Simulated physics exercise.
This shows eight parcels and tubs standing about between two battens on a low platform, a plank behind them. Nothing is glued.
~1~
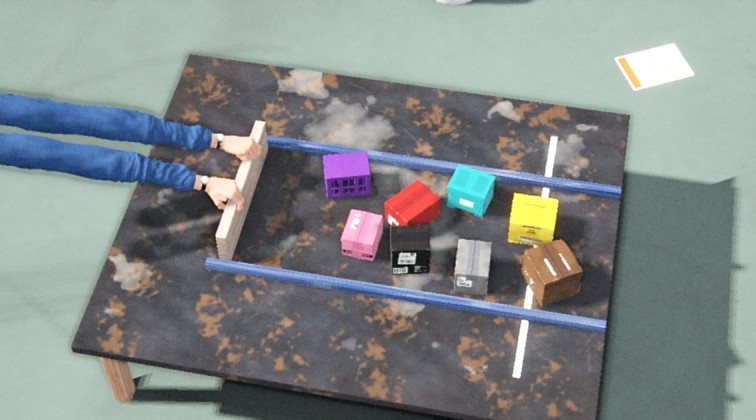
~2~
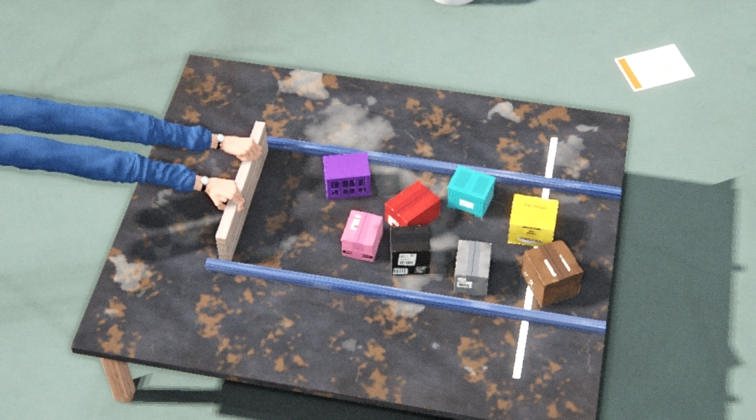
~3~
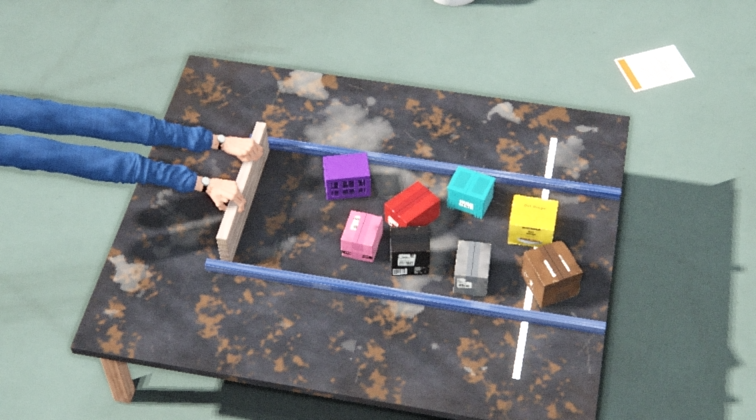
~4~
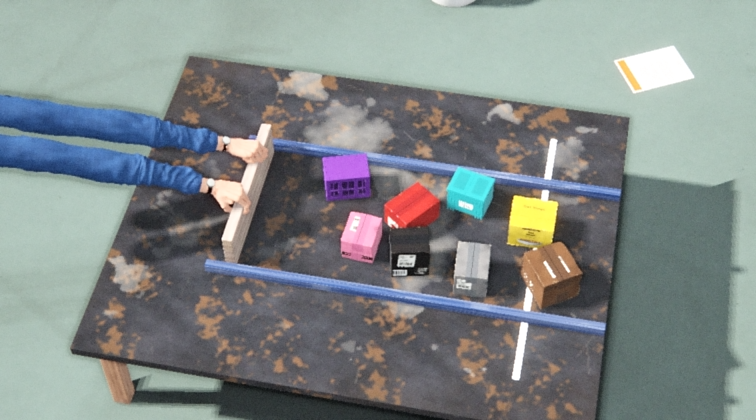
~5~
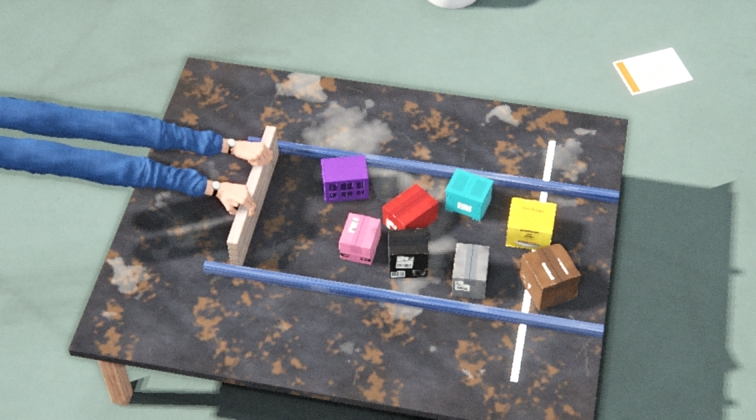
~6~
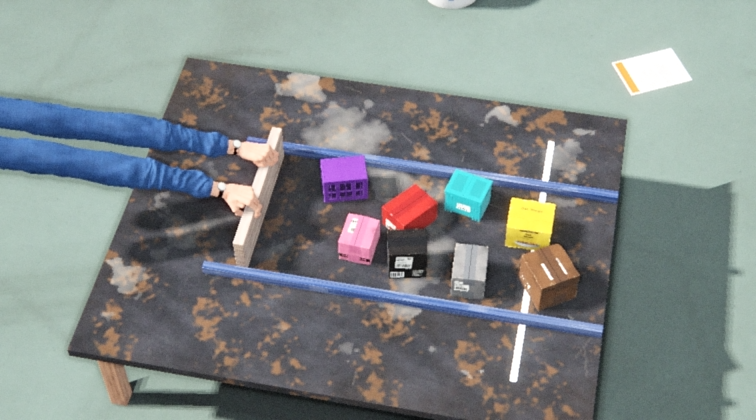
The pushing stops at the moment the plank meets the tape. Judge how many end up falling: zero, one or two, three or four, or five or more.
My judgement: Three or four.
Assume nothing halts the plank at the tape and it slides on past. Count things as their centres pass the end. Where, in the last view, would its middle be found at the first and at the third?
The first puts it near (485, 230), the next near (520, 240).
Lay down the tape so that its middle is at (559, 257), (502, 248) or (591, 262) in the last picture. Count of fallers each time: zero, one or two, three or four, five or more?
In the order of the places given: More than four; 1 or 2; 5 or more.
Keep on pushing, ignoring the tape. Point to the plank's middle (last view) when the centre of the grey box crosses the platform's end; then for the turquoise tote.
The middle is at (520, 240) when it's the grey box, and at (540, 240) when it's the turquoise tote.
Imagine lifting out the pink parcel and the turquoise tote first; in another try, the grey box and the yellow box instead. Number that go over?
Falls come to 1 the first time and 1 the other time.
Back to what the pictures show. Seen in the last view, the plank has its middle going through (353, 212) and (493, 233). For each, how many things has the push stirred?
The counts are 3 and 8.
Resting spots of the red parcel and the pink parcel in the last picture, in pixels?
Final positions - red parcel around (585, 246), pink parcel around (547, 268).
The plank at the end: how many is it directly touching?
Number in contact with it: 2.
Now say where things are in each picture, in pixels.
The first picture shows brown parcel (552, 272); yellow box (533, 221); grey box (473, 267); plank (243, 191); tape (537, 249).
The second picture shows yellow box (533, 222); red parcel (413, 210).
The third picture shows grey box (472, 268); black parcel (410, 251).
The fourth picture shows brown parcel (551, 275); plank (249, 194).
The fifth picture shows yellow box (531, 225); turquoise tote (469, 195).
The sixth picture shows brown parcel (549, 277); yellow box (530, 225); grey box (470, 271); plank (260, 197); tape (534, 253).
Soon after, none off yet; brown parcel at rest near (549, 277); yellow box at rest near (530, 225); grey box at rest near (470, 271).
Then, none off yet; brown parcel moved a little near (569, 282); yellow box moved a little near (549, 231); grey box moved about its own width near (524, 279).
At rest, the number that fall off is three or four; fallen, grey box, yellow box and brown parcel.
